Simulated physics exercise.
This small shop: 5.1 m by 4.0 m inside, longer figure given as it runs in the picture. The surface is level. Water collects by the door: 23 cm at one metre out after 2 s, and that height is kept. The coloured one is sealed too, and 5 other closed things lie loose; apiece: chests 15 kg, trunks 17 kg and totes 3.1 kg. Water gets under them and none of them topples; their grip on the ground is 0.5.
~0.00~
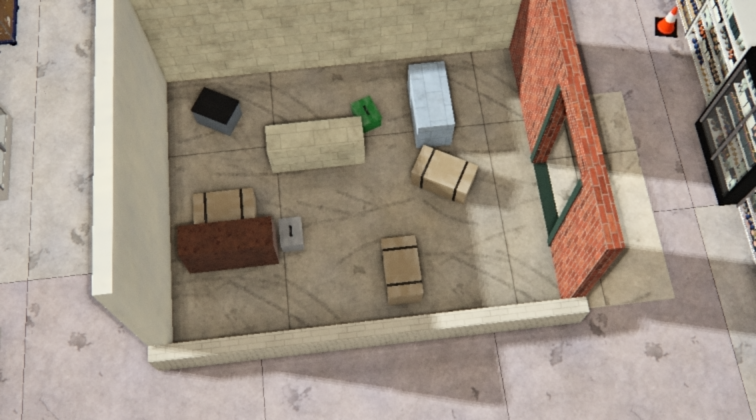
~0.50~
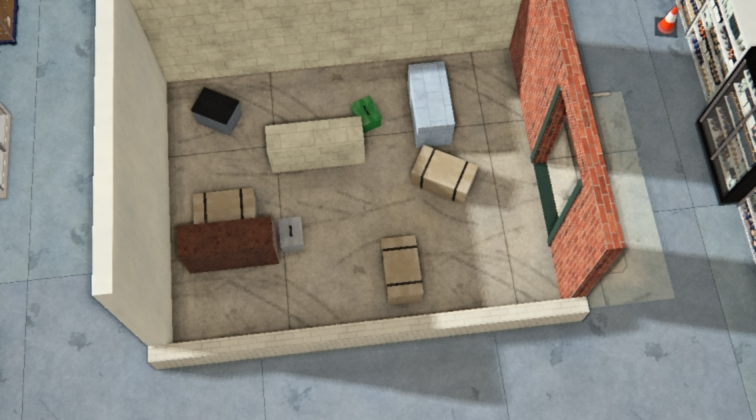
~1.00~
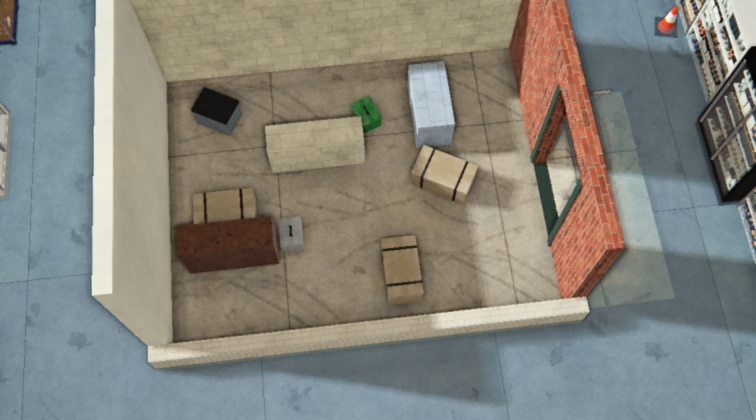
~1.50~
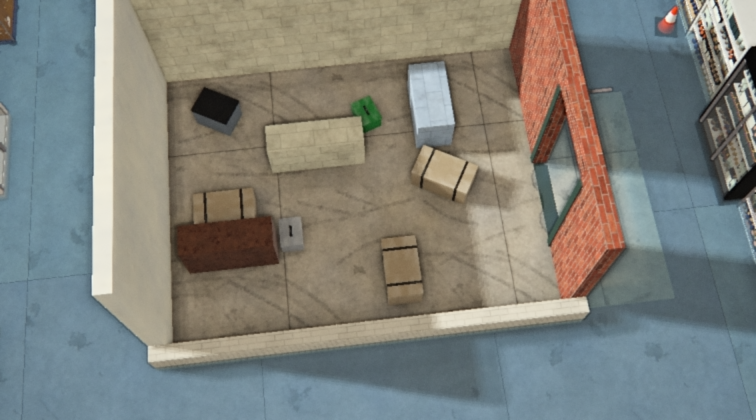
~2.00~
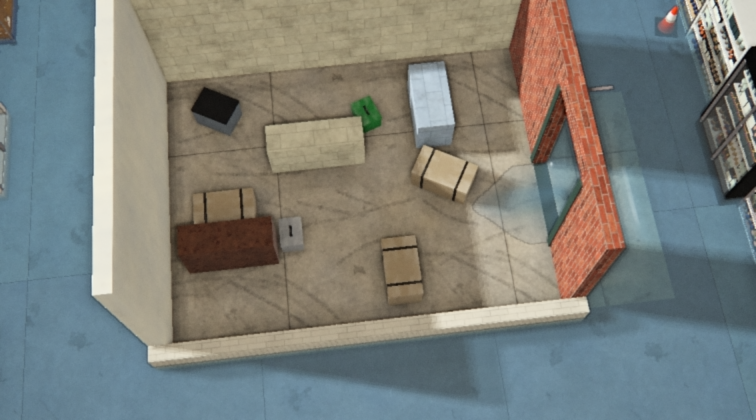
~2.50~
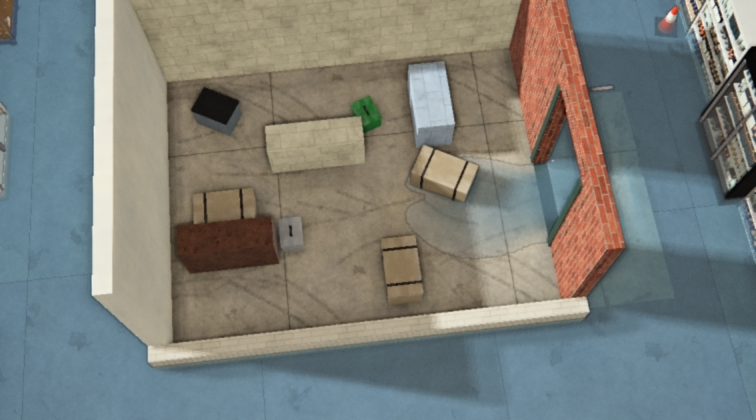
In this clip, blue water covers the pavement around a small walled shop seen from above, then enters through the opening in the brick wall at right and spreads across the nearby floor, while the scattered boxes stay still.
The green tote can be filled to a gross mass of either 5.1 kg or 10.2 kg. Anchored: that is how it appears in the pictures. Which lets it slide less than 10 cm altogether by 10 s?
Only the heavier filling is enough.
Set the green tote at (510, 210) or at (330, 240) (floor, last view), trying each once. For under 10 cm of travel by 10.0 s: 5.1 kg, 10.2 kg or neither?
Try by try, no option works; no option works.
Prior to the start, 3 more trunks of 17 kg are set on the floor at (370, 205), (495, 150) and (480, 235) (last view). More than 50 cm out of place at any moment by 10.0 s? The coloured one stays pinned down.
Taking them in turn, the first is beyond the line, the second inside the line and the third beyond the line.
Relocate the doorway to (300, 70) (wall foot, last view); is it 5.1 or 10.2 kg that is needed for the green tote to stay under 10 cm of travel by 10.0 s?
I'd say neither one will work.
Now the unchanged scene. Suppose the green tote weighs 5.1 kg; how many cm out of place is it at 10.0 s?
Displacement near 60 cm.
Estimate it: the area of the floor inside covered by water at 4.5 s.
Roughly 12 m2 of it is wet.
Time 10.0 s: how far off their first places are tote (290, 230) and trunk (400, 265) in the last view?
140 cm and 200 cm respectively.
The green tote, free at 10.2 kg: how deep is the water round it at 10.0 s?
Close to 3 cm deep.
After 3.5 s the green tote would be 0 cm from its start with 5.1 kg and 0 cm from its start with 10.2 kg; 0 cm of water round it then.
After 4.5 s the green tote would be 29 cm from its start with 5.1 kg and 1 cm from its start with 10.2 kg; 3 cm of water round it then.
After 7.0 s the green tote would be 51 cm from its start with 5.1 kg and 1 cm from its start with 10.2 kg; 2 cm of water round it then.
After 10.0 s the green tote would be 66 cm from its start with 5.1 kg and 1 cm from its start with 10.2 kg; 3 cm of water round it then.
